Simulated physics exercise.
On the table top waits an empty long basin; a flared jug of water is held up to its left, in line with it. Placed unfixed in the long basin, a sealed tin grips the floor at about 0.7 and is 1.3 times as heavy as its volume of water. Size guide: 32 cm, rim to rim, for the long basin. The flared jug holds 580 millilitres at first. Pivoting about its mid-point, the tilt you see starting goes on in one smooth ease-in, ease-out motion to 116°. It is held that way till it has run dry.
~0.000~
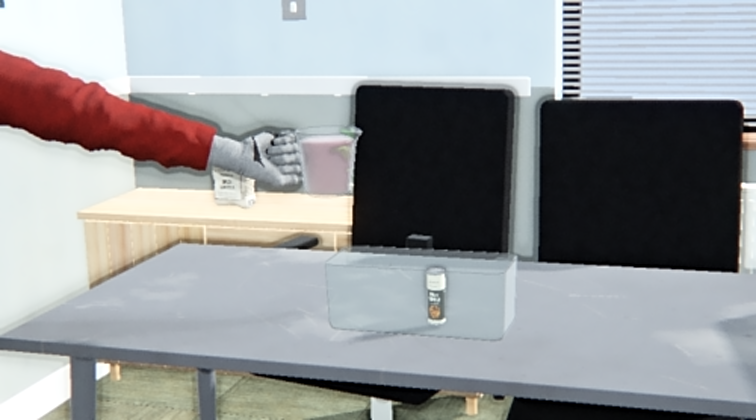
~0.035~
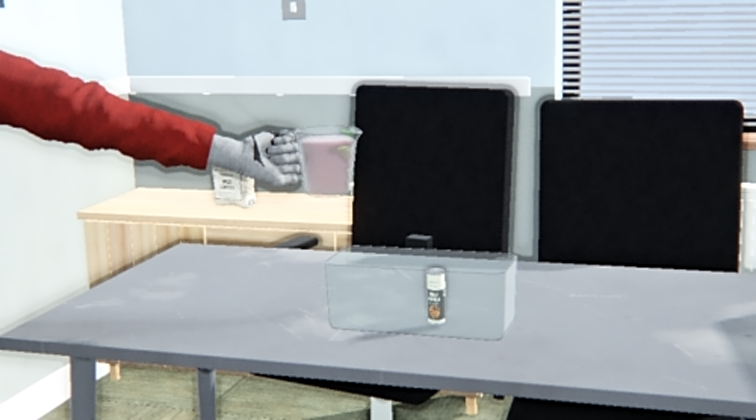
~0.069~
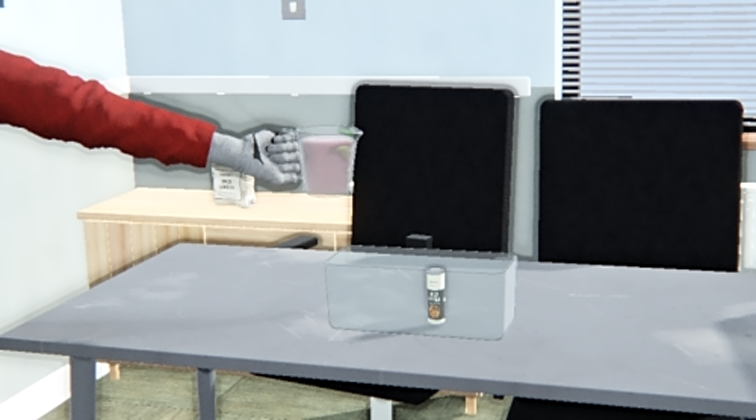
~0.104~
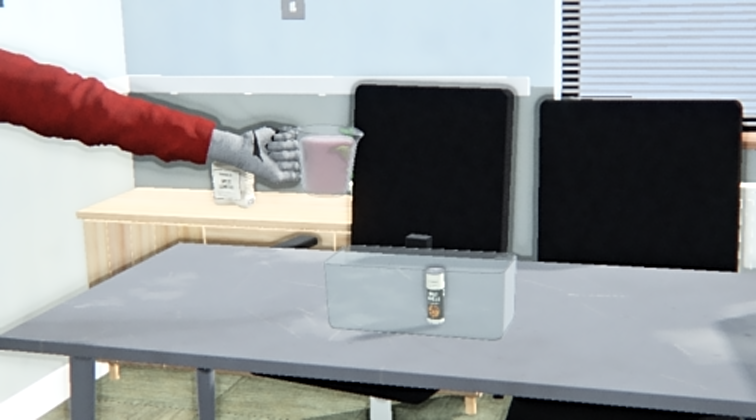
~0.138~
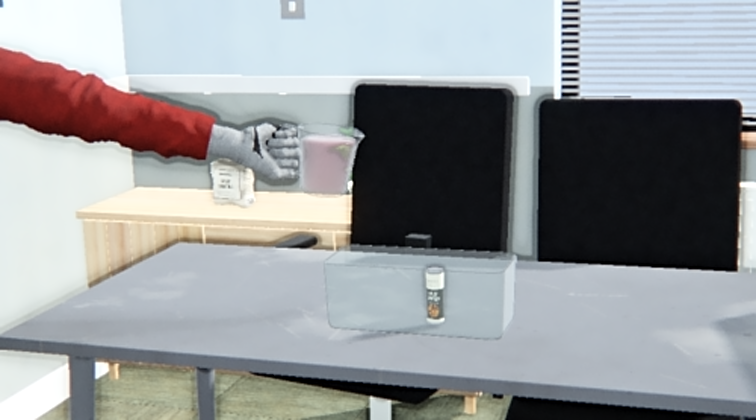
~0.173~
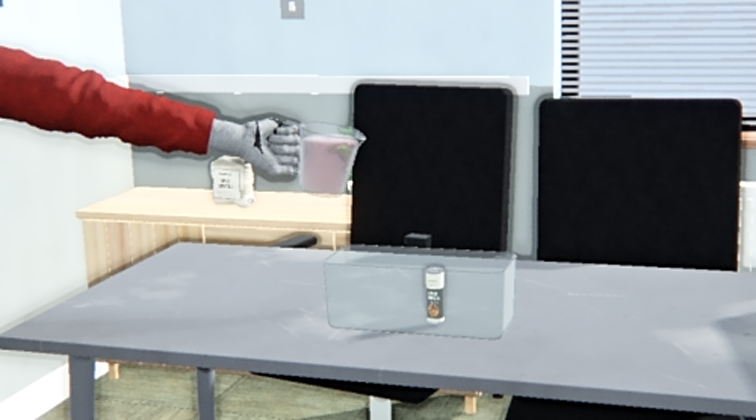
A clear jug of pinkish liquid, held up by a gray-gloved hand in a red sleeve, tilted slightly to the right above a table where a see-through basin and a small bottle sat still.
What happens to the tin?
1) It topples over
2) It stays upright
Answer: 2.
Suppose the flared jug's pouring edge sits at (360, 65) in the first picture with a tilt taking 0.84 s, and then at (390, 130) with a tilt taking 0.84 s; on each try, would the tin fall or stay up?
The tin overturns the first time and overturns the second time.
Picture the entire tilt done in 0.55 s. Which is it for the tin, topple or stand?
Result: Tin still standing.
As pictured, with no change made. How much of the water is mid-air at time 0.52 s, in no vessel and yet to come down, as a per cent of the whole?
28 %.
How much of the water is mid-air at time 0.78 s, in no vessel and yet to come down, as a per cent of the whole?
Close to 20 per cent.
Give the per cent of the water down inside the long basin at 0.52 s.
About 4 per cent.
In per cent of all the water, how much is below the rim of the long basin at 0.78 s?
About 70 %.
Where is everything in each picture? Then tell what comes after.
It leans 0°; its right rim is at (361, 132); the water meets the walls at (302, 139) and (355, 140); the long basin's rim runs from (335, 256) to (511, 265); the tin's top is at (436, 273), in the first frame.
It leans 1°; its right rim is at (361, 132); the water meets the walls at (302, 138) and (355, 140), in the second frame.
It leans 2°; its right rim is at (362, 133); the water meets the walls at (302, 138) and (355, 140), in the third frame.
It leans 4°; its right rim is at (362, 134); the water meets the walls at (303, 137) and (356, 141), in the fourth frame.
It leans 8°; its right rim is at (364, 136); the water meets the walls at (304, 137) and (356, 141), in the fifth frame.
It leans 12°; its right rim is at (365, 139); the water meets the walls at (305, 137) and (358, 141), in the sixth frame.
Then, 0.52 s in, the tilt is 80° and 68 per cent is still to pour; the tin stands where it began.
Then, 0.78 s in, the tilt is 115° and 9 per cent is still to pour; the tin stands where it began.
Then, 1.05 s in, the tilt is 116° and 0 per cent is still to pour; the tin stands where it began.
Then, 1.34 s in, the tilt is 116° and 0 per cent is still to pour; the tin stands where it began.
Finally, the tin stands where it began.
